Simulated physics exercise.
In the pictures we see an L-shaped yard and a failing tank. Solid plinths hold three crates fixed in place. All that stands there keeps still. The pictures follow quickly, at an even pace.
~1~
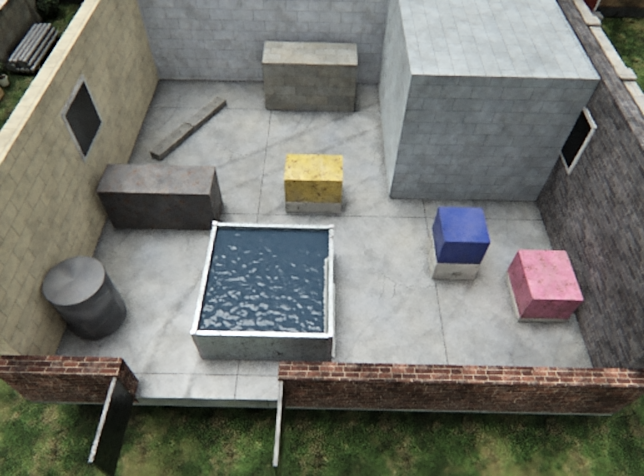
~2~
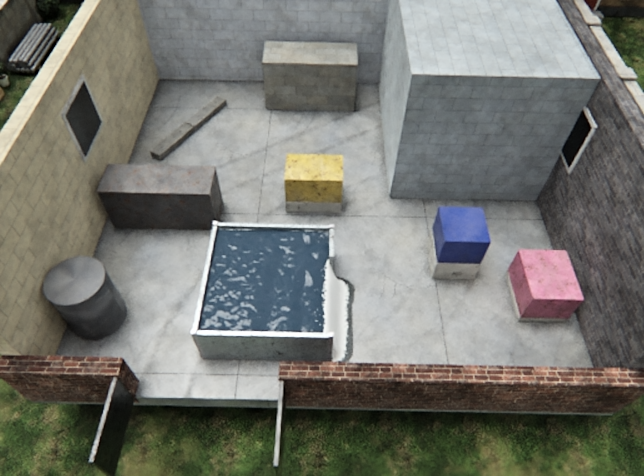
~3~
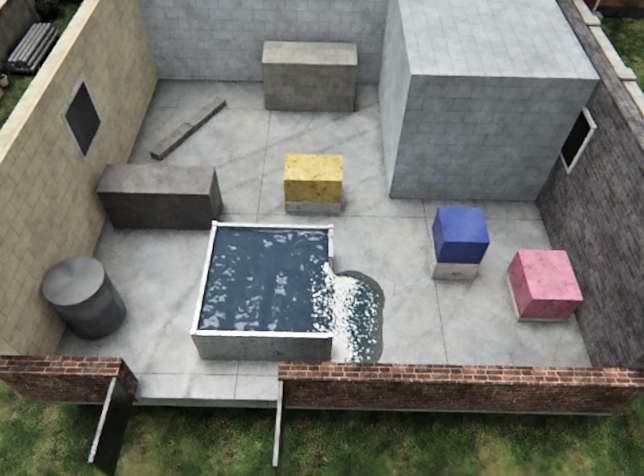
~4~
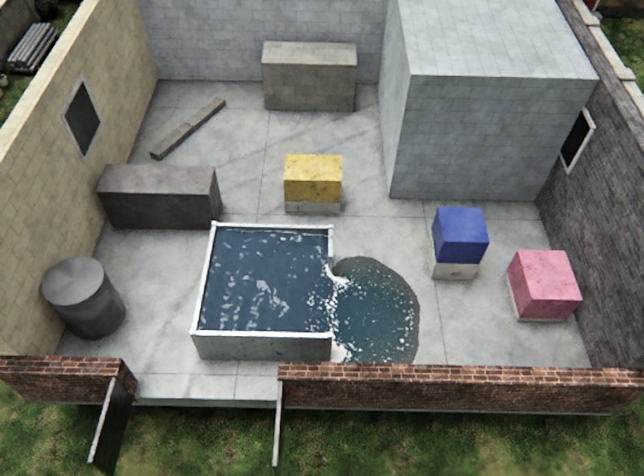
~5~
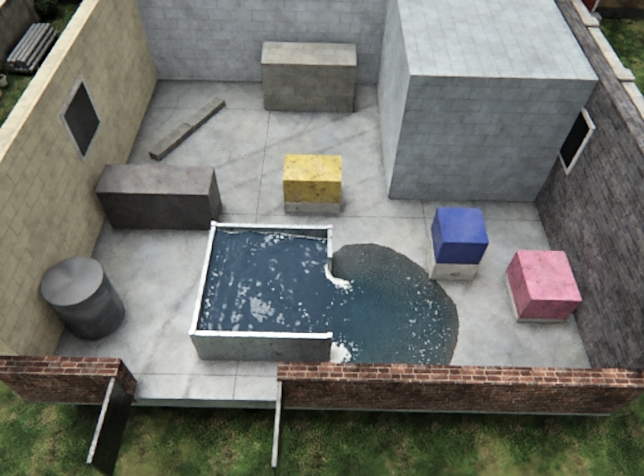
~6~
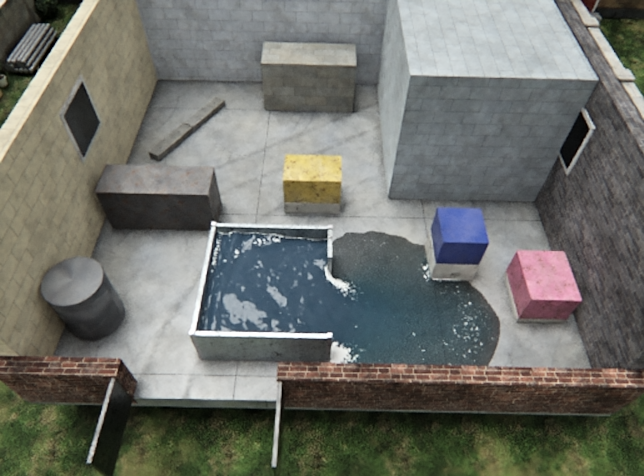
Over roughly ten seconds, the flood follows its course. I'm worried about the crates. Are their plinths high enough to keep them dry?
Well, the blue crate will stay dry, the yellow crate will stay dry, the pink crate will get wet.
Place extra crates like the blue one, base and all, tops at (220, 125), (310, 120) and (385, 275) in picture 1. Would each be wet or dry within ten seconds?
Listed in turn: Clear / clear / overtopped.
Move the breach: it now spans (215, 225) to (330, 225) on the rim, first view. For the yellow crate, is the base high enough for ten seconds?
In that case the yellow crate is flooded.
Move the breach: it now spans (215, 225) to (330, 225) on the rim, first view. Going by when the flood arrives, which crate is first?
My answer: The crate marked yellow.
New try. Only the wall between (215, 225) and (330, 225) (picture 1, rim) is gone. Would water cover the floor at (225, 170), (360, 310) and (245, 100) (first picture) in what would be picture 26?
One by one, they turn out drenched, not soaked and drenched.
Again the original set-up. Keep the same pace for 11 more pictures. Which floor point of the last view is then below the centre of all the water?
At roughly (377, 312).
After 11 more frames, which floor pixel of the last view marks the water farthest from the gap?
The flood front should get to about (529, 214).
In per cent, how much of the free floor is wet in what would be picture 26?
Estimated share: About 35 %.
A moment on, water covers 20 % of the floor; the blue crate water round its plinth, the yellow crate water round its plinth, the pink crate water round its plinth.
Next, water covers 30 % of the floor; the blue crate water round its plinth, the yellow crate water round its plinth, the pink crate water round its plinth.
Then, water covers 35 % of the floor; the blue crate water round its plinth, the yellow crate water round its plinth, the pink crate water round its plinth.
Later, water covers 50 % of the floor; the blue crate water round its plinth, the yellow crate water round its plinth, the pink crate water round its plinth.
In the end, water covers 80 % of the floor; the blue crate stayed above the water, the yellow crate stayed above the water, the pink crate was topped.
